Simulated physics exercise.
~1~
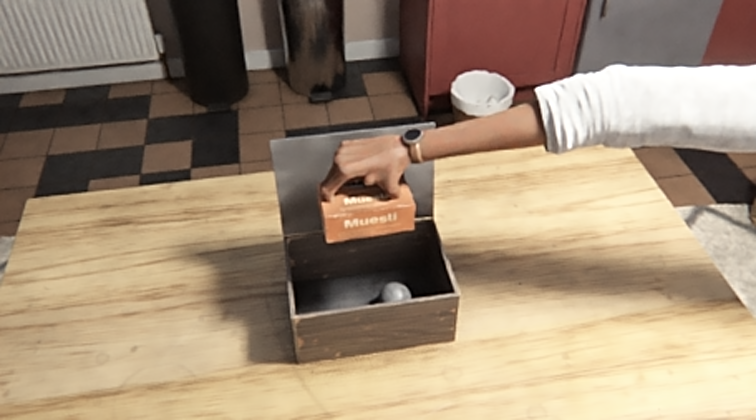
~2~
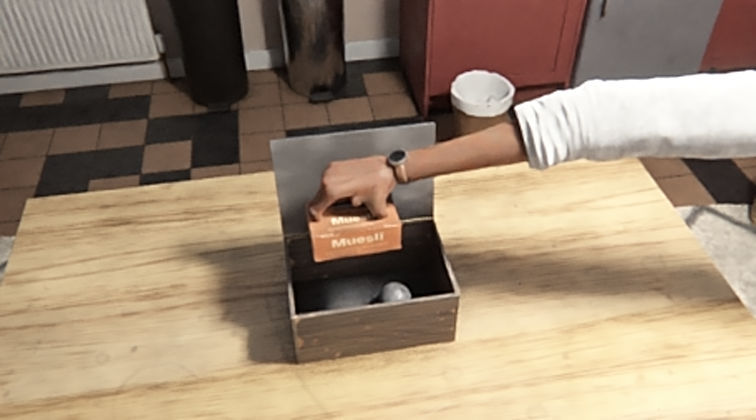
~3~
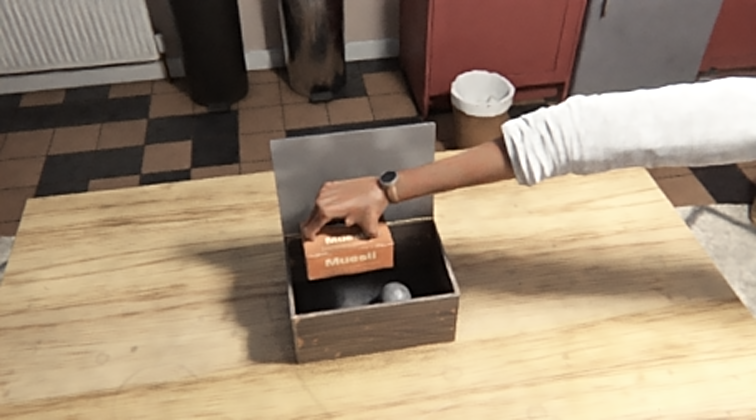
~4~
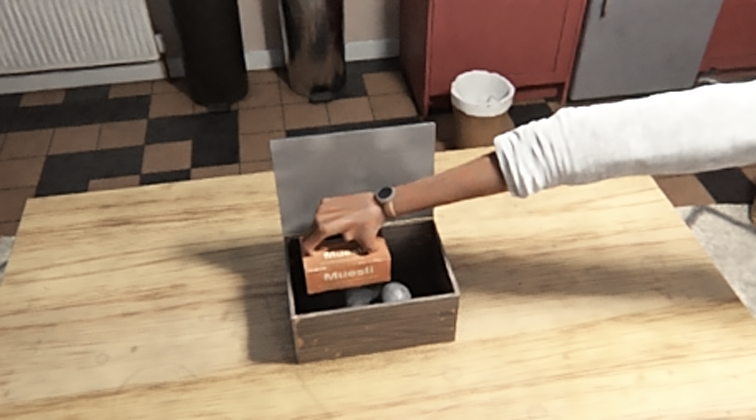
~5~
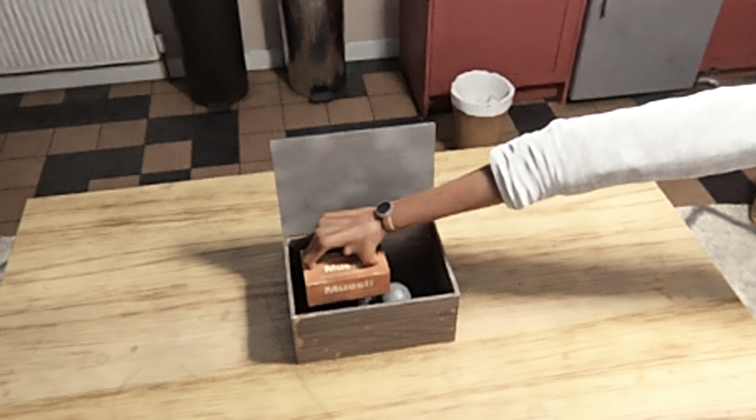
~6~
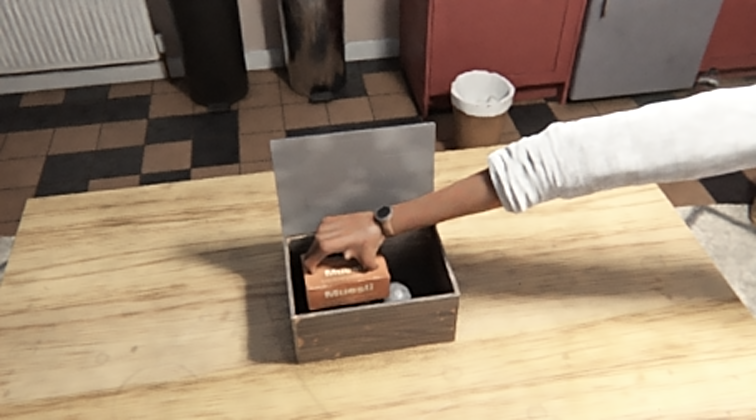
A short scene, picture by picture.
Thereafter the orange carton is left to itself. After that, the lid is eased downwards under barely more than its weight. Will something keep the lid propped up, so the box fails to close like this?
No, it closes.
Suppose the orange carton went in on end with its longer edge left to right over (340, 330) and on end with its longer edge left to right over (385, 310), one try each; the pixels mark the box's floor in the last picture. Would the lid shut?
First, the lid won't shut; second, the lid does shut.
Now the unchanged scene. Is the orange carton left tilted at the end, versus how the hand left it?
Observation: The orange carton tilts over.
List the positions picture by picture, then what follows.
Still above its spot; orange carton (366, 206), in the first frame.
Still above its spot; orange carton (353, 226), in the second frame.
Still above its spot; orange carton (347, 245), in the third frame.
Still above its spot; orange carton (345, 259), in the fourth frame.
Still above its spot; orange carton (345, 272), in the fifth frame.
In place under the hand; orange carton (345, 276), in the sixth frame.
Then, 1.10 s later than the last frame, lid starting down; orange carton tilted by 24° near (353, 295); grey ball moved a little.
Then, 1.60 s later than the last frame, lid 54° above the rim; orange carton tilted by 24° near (354, 295); grey ball moved a little.
Then, 1.90 s later than the last frame, lid 7° above the rim; orange carton tilted by 24° near (355, 295); grey ball moved a little.
When it is over, lid shut; moved from the start, orange carton; grey ball as before. End places, in pixels of the last picture, orange carton near (356, 295).
